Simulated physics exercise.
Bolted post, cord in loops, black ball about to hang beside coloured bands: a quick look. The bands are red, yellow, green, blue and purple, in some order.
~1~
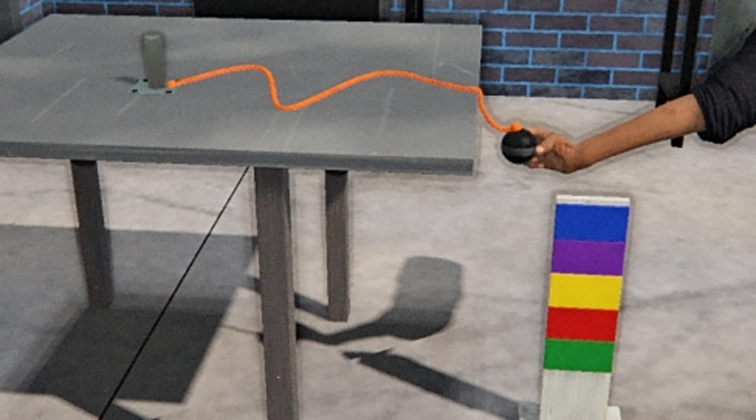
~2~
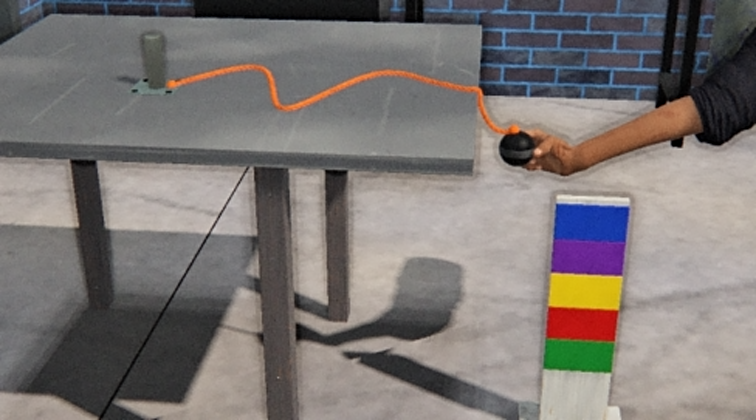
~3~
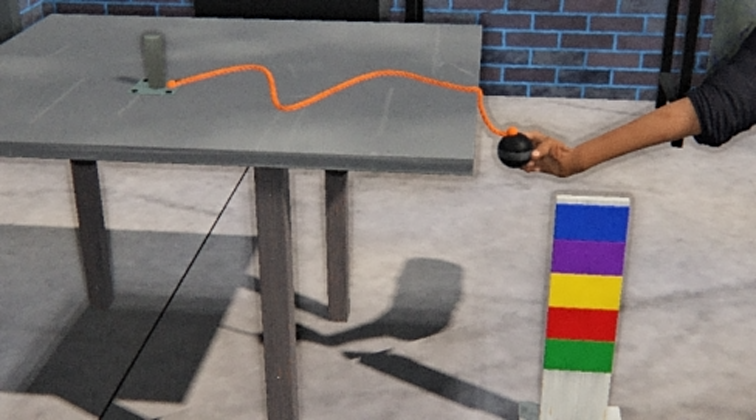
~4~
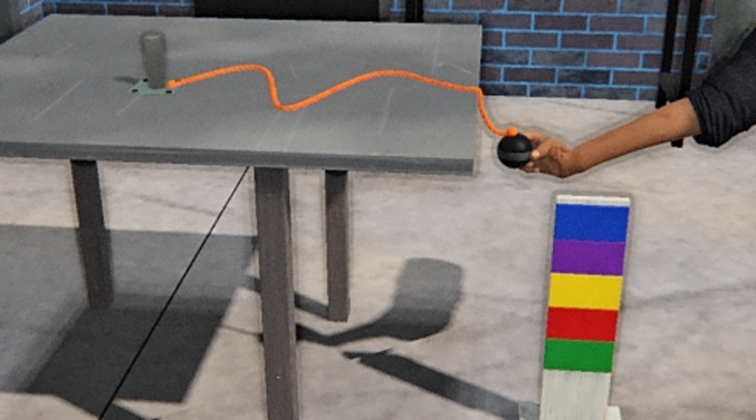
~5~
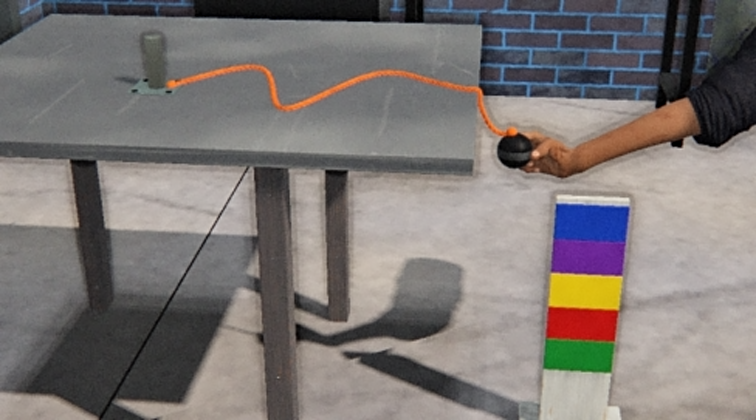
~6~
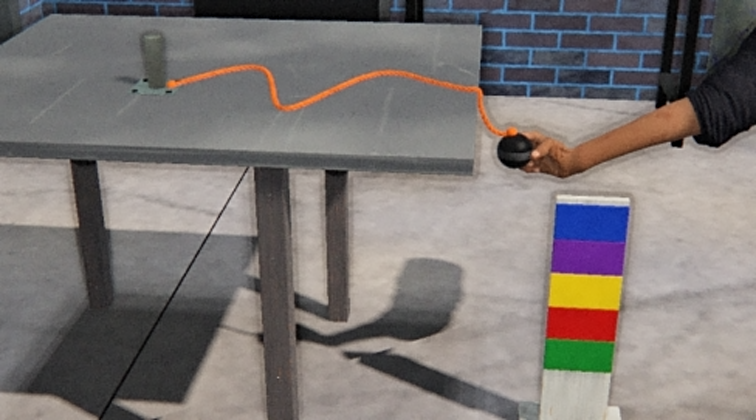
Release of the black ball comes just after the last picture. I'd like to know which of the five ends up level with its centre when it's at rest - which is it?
It's green.
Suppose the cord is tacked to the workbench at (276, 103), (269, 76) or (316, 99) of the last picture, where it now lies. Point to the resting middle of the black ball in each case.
Roughly (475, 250), (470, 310) and (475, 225).
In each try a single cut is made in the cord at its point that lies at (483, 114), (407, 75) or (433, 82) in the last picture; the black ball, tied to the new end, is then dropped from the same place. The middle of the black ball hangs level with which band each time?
Try 1 - red; try 2 - blue; try 3 - purple.
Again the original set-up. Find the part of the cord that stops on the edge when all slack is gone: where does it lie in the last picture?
Pixel (325, 94).
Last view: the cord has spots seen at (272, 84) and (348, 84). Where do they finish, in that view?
Near (338, 90) and (477, 133).
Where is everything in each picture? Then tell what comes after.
In the first frame, black ball (519, 146); blue (591, 224); purple (588, 259); yellow (585, 293); red (582, 325); green (579, 357).
In the second frame, black ball (517, 149); cord through (209, 75) (271, 80) (296, 107) (355, 81) (437, 83).
In the third frame, black ball (516, 150).
In the fourth frame, black ball (515, 150); cord through (209, 75) (271, 80) (296, 107) (355, 81) (437, 83).
In the fifth frame, black ball (515, 150).
In the sixth frame, black ball (515, 150); cord through (209, 75) (271, 80) (296, 107) (355, 81) (437, 83).
Early on, ball near (488, 337); level with green.
Midway, ball near (455, 342); level with green.
Finally, ball near (466, 347); level with green. The green one.
